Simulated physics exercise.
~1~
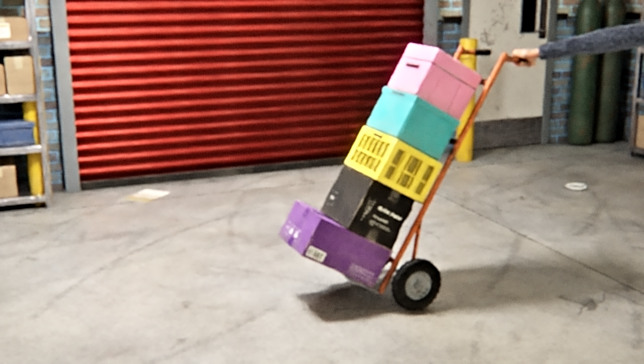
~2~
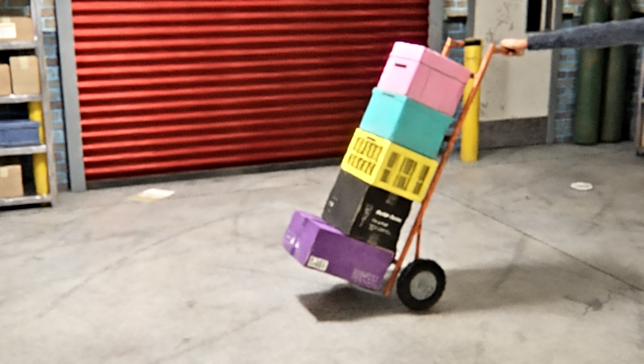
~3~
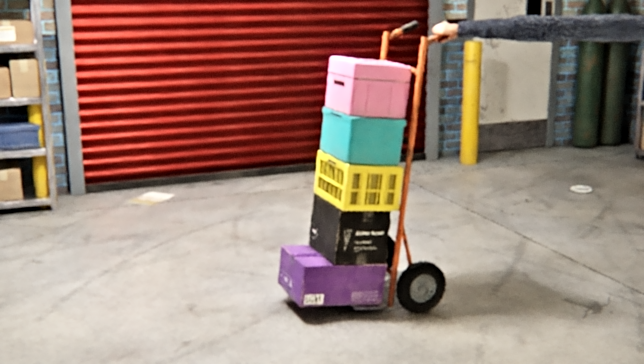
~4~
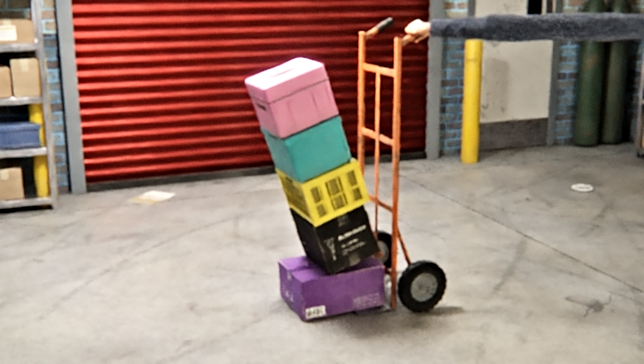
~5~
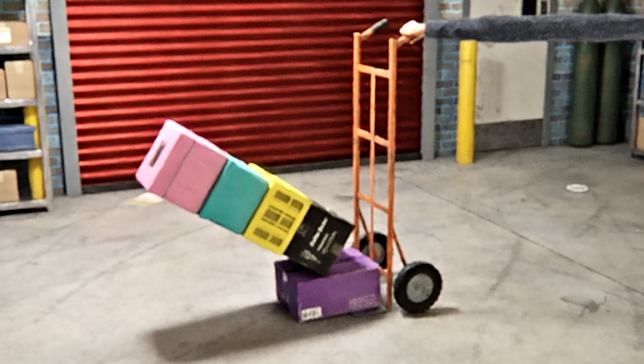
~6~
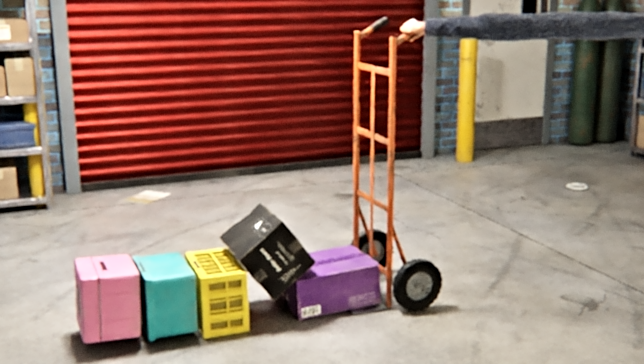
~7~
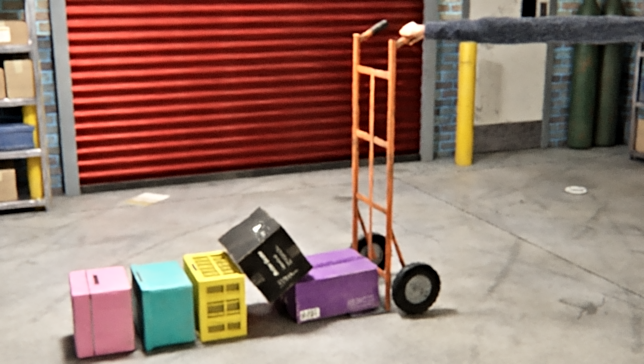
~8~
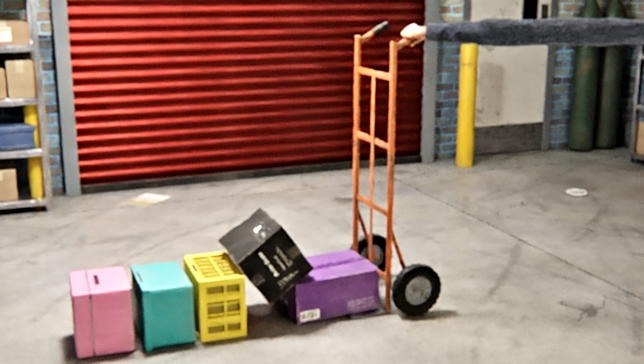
In a warehouse with a concrete floor and a closed red roller door, seen from the side by a slightly swaying camera, a sleeved arm at the right holds an orange sack truck tilted back. It carries a purple box at the bottom, then a black box, a yellow crate, a turquoise box and a pink box on top. The hand swings the truck upright, and the upper four tip left together off the purple one. Pink, turquoise and yellow land in a row on the floor. The black box ends leaning against the purple box, which stays at the truck's foot.
